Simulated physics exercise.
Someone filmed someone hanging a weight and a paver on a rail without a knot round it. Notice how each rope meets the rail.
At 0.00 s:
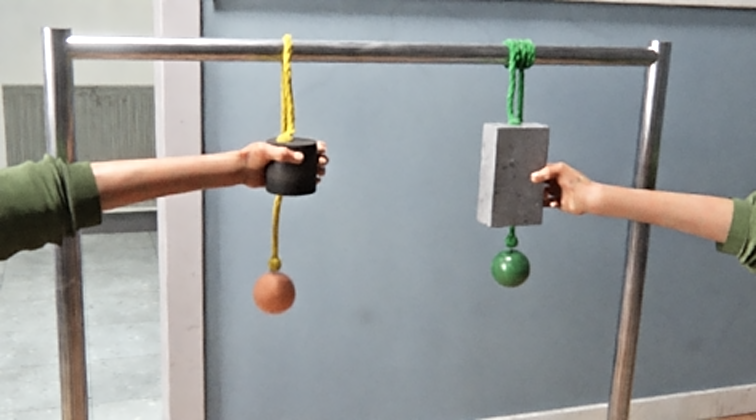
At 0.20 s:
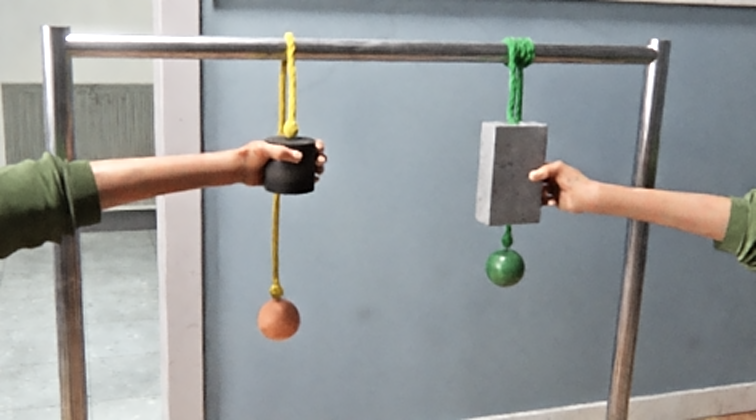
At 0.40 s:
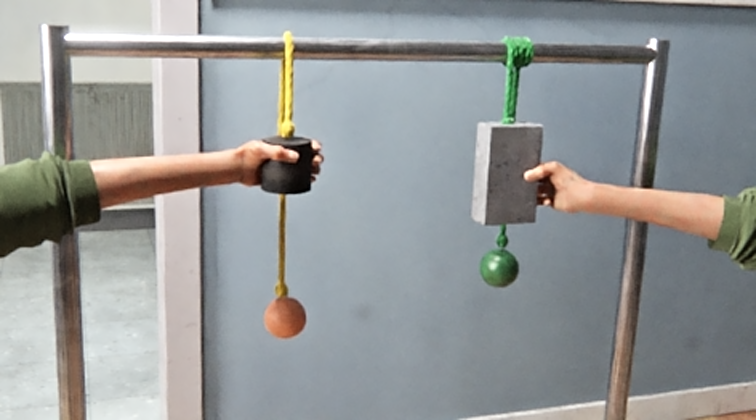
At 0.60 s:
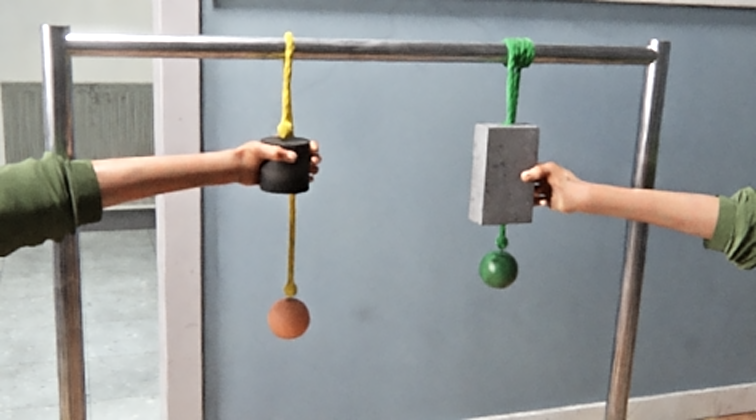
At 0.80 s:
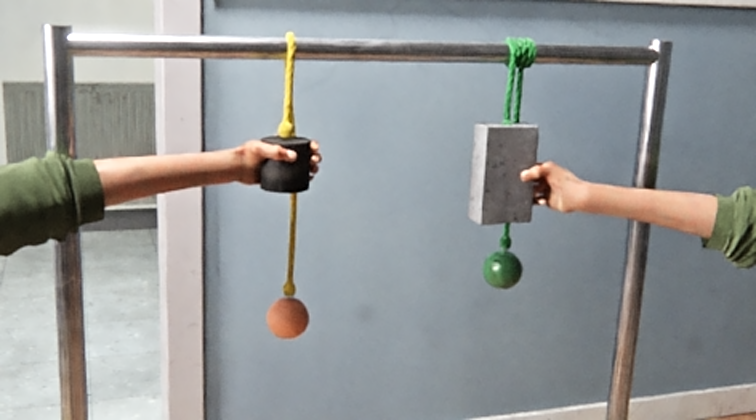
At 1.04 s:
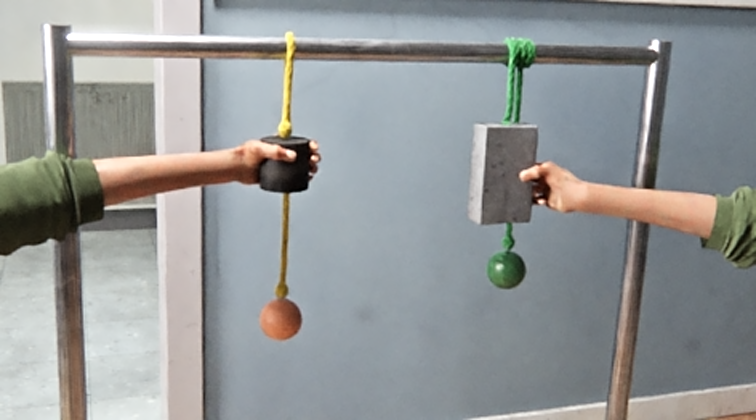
An orange ball on a yellow rope looped over a metal rail dips slightly and sways right, while a green ball on a green rope wound round the rail drifts left. Both then swing slightly back, as two hands keep hold of the dark cylinder and grey block above them, almost still.
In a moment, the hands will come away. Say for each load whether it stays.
In order: The weight descends; the paver remains aloft.
By 1.52 s, weight dropping; paver still up near (506, 180).
By 1.84 s, weight on the floor; paver still up near (507, 180).
When it is over, weight on the floor; paver still up near (506, 180). The weight drops and the paver keeps its height.
